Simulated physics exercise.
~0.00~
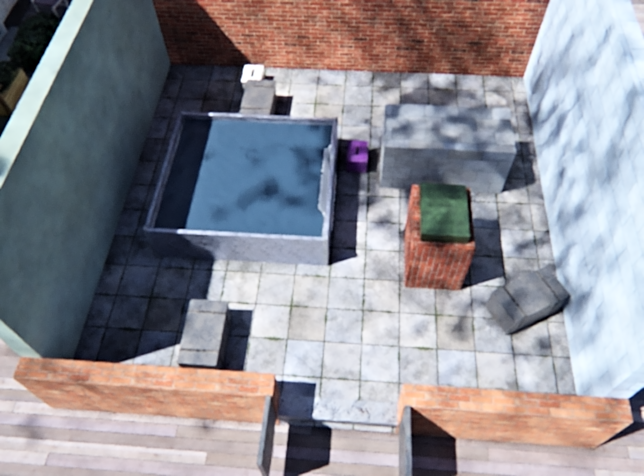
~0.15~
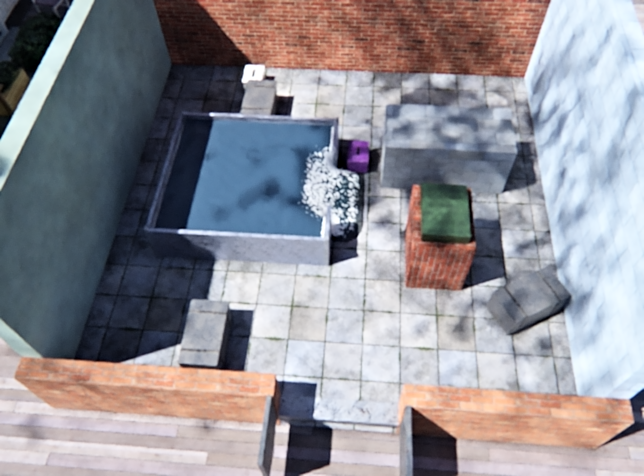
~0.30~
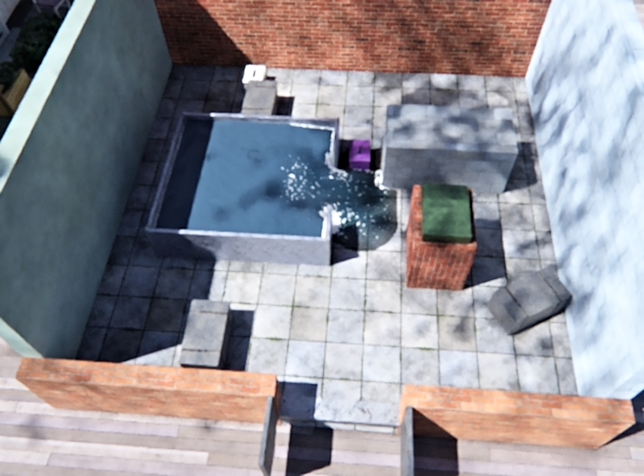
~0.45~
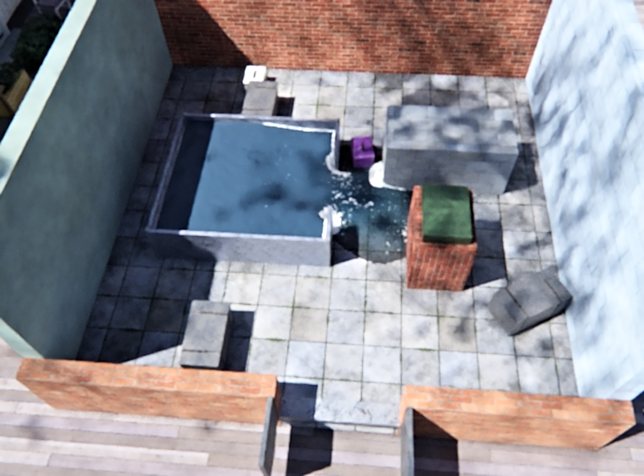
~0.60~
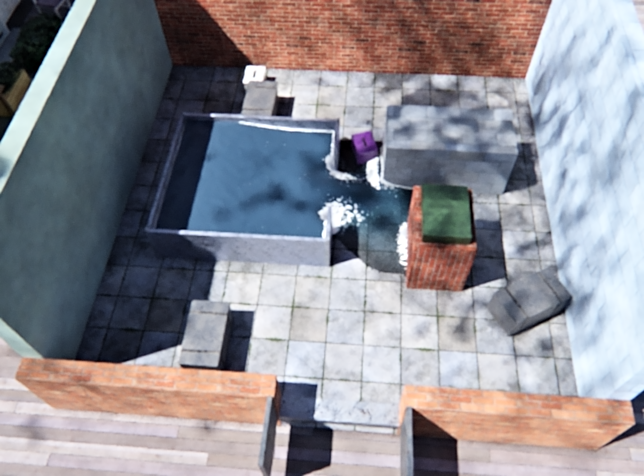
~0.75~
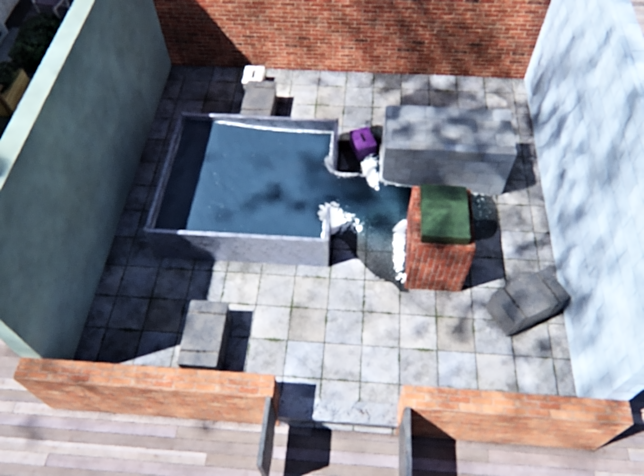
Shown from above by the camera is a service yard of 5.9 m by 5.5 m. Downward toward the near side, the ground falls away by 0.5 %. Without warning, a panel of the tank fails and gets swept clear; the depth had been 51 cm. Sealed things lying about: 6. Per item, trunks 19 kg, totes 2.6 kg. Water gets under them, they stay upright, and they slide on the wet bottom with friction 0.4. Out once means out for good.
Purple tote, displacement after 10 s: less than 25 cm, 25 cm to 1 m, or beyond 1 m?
Beyond 1 m.
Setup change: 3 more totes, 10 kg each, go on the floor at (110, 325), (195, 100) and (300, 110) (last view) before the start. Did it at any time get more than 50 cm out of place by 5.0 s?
Respectively: Smaller, smaller, smaller.
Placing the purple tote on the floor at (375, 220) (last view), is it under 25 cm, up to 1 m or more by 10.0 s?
From that spot, it is pushed far off.
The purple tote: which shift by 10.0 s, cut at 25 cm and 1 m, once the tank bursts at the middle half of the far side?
Well, the purple tote scoots a modest distance.
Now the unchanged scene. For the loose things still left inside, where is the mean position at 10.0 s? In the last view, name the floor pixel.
Somewhere near (230, 168).
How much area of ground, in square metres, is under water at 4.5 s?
My estimate is roughly 25 m2.
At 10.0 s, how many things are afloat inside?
I get 6.
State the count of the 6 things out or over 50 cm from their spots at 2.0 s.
It comes to 1.
After 2.0 s the purple tote is near (305, 77), 1.8 m from its start, aground; 0 of 6 are out; 0 afloat.
After 4.5 s the purple tote is near (169, 90), 3.2 m from its start, afloat; 0 of 6 are out; 2 afloat.
After 7.0 s the purple tote is near (162, 112), 3.1 m from its start, afloat; 0 of 6 are out; 4 afloat.
After 10.0 s the purple tote is near (162, 111), 3.1 m from its start, afloat; 0 of 6 are out; 6 afloat.
